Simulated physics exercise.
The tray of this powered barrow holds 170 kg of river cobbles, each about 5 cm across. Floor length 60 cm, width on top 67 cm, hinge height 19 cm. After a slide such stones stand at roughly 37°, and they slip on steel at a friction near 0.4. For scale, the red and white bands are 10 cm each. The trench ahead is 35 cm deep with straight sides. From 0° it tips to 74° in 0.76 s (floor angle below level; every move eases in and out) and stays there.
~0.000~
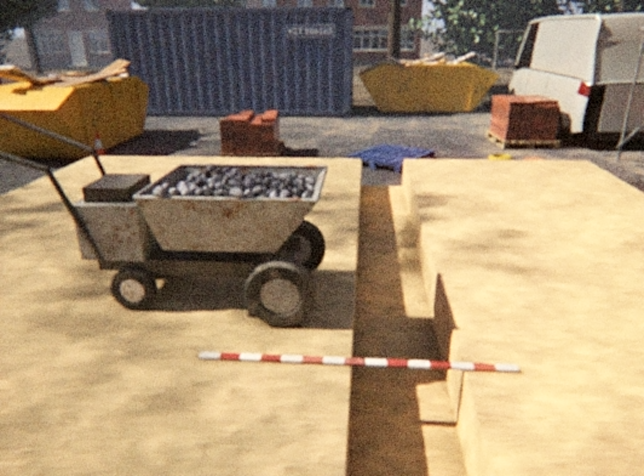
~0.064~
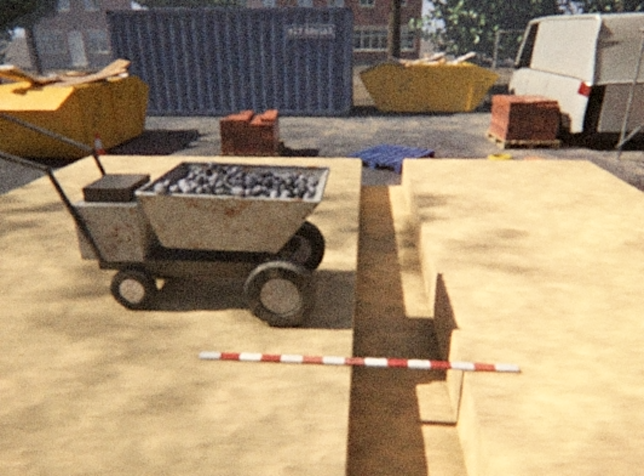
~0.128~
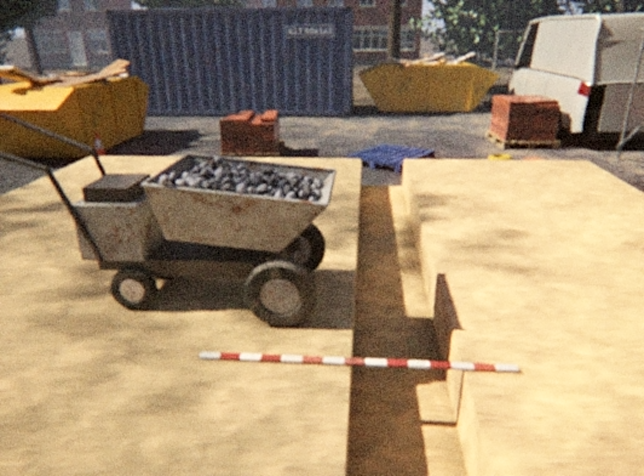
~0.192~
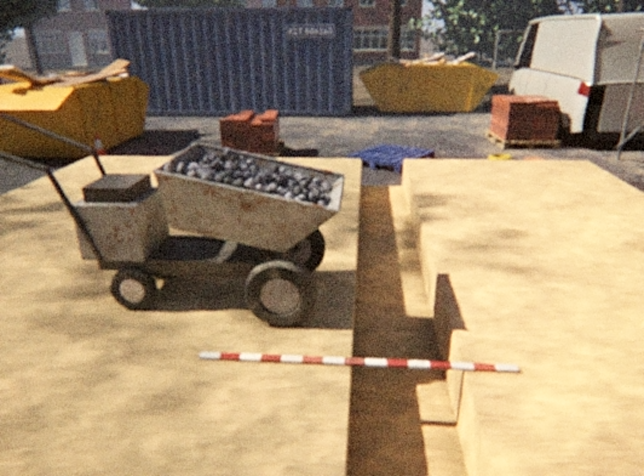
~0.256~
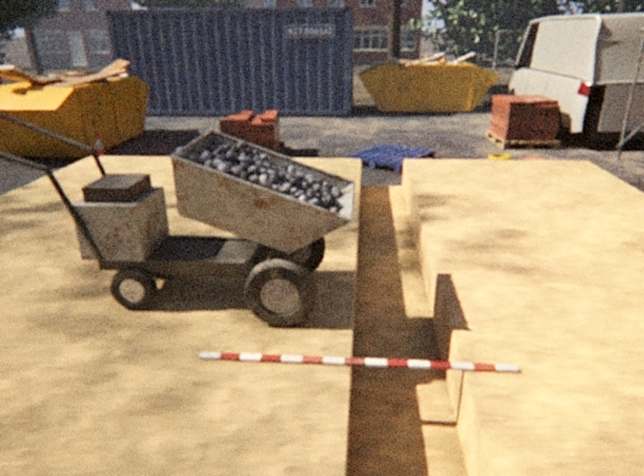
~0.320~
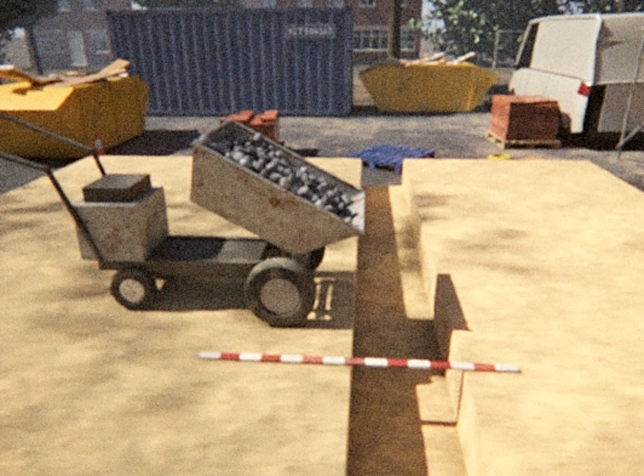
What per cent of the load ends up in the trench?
Close to 85 in a hundred.
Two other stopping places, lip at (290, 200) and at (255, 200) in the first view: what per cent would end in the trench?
Near 100 per cent from the first place, 95 from the second.
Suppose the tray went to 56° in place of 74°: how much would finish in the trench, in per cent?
Then about 50 per cent.
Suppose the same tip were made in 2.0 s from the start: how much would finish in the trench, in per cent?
It would be near 100 per cent.
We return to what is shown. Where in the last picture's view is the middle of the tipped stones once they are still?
Near (416, 339).
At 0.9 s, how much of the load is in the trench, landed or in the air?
About 35 per cent by then.
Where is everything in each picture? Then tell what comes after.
The tray is at 0°, its lip at (318, 201); the top of the load is at (245, 178), in the first picture.
The tray is at 1°, its lip at (320, 202); the top of the load is at (240, 177); the stones move at 0.3 m/s on average, in the second picture.
Lip at (328, 205), floor tilted 6°, highest stones at (213, 172); the stones move at 0.7 m/s on average, in the third picture.
Lip at (339, 212), floor tilted 12°, highest stones at (216, 163); the stones move at 1.0 m/s on average, in the fourth picture.
Lip at (351, 221), floor tilted 20°, highest stones at (221, 151); the stones move at 1.2 m/s on average, in the fifth picture.
Lip at (363, 233), floor tilted 28°, highest stones at (235, 143); the stones move at 1.3 m/s on average, in the sixth picture.
After 0.6 s the floor is at 62°; 100 % in the tray; the foremost stones are at (386, 257).
After 0.9 s the floor is at 74°; 60 % in the tray, 37 % in the trench, 3 % past the trench; the foremost stones are at (464, 314).
After 1.2 s the floor is at 74°; 15 % in the tray, 70 % in the trench, 15 % past the trench; the foremost stones are at (581, 311).
After 3.2 s the floor is at 74°; 0 % in the tray, 85 % in the trench, 15 % past the trench; the foremost stones are past the picture's edge.
